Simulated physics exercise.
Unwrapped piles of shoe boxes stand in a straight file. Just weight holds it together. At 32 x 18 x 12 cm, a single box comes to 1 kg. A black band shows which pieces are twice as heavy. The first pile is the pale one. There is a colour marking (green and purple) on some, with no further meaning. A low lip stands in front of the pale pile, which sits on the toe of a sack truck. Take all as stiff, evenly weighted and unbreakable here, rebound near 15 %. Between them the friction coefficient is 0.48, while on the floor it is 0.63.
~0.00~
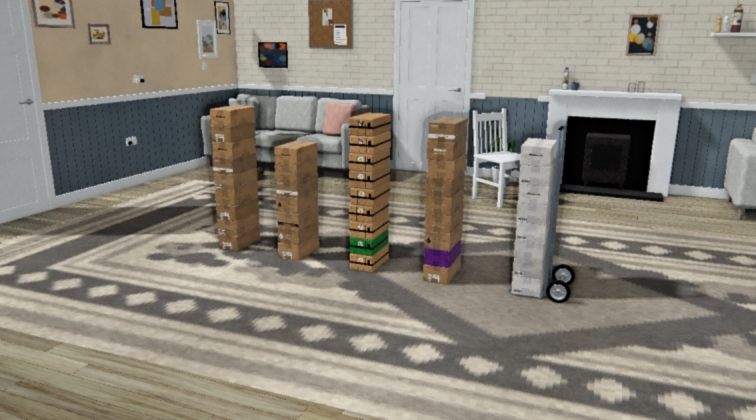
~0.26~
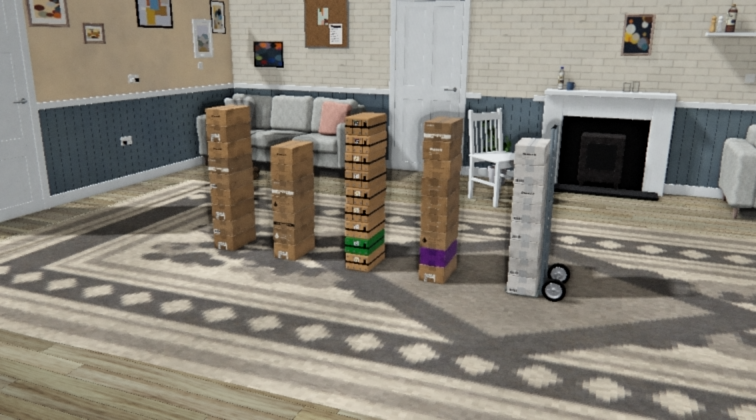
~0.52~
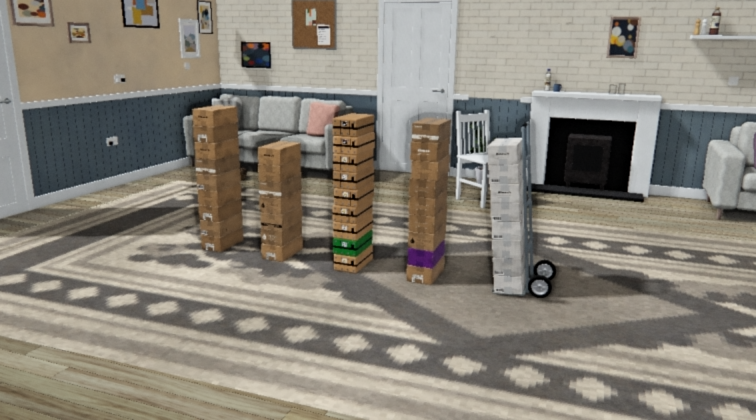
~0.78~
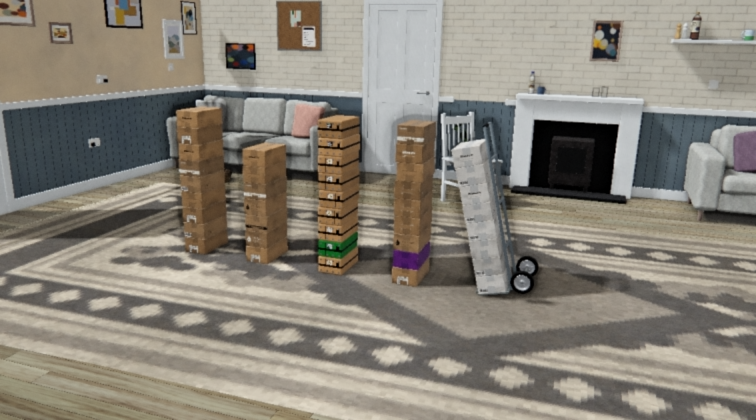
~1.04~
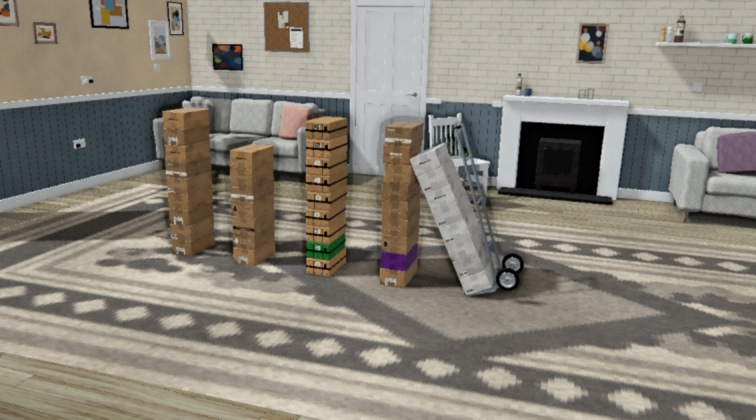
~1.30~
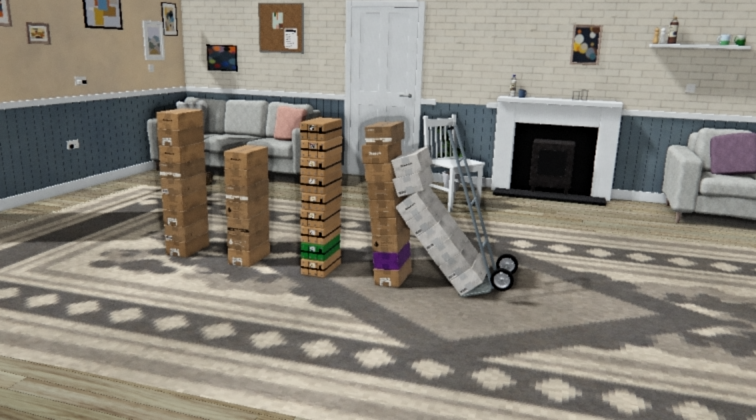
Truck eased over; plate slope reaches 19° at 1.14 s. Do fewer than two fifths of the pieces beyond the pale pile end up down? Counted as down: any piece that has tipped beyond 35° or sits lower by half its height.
No.
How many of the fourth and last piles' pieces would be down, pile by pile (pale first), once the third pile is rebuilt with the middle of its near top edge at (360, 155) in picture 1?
Down by pile: Fourth 7, last 8.
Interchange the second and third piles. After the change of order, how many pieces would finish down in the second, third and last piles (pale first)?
Pile by pile, you'd see second at 9, third at 9 and last at 8 down.
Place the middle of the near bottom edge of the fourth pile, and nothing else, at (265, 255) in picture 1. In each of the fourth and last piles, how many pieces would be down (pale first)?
Pile by pile: Fourth 5, last 8.
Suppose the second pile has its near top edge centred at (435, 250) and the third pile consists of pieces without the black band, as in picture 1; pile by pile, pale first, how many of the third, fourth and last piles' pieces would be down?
Pile by pile that makes third 0, fourth 0, last 0.
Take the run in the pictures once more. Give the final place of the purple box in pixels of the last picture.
In the final image its middle is around (365, 261).
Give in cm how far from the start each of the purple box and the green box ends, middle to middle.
The purple one ends 25 cm from its start and the green one 25 cm.
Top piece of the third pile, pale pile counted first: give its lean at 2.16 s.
I'd put it close to 20° from upright.
After 1.62 s, 8 of the pale pile down; none of the 34 other boxes down, 11 disturbed; purple box 21° from how it stood.
After 2.16 s, 8 of the pale pile down; 9 of the 34 other boxes down; purple box 62° from how it stood, 51 mm lower; green box 25° from how it stood.
After 2.58 s, 8 of the pale pile down; 24 of the 34 other boxes down; purple box 66° from how it stood, 7 cm lower; green box 62° from how it stood, 7 cm lower.
After 3.06 s, 8 of the pale pile down; 32 of the 34 other boxes down; purple box 65° from how it stood, 7 cm lower; green box 58° from how it stood, 7 cm lower.
In the end (4.5 s), 8 of the pale pile down; 32 of the 34 other boxes down; purple box 65° from how it stood, 7 cm lower; green box 58° from how it stood, 7 cm lower. That is 94 per cent. From the last view, middles, purple box near (365, 261), green box near (292, 251).
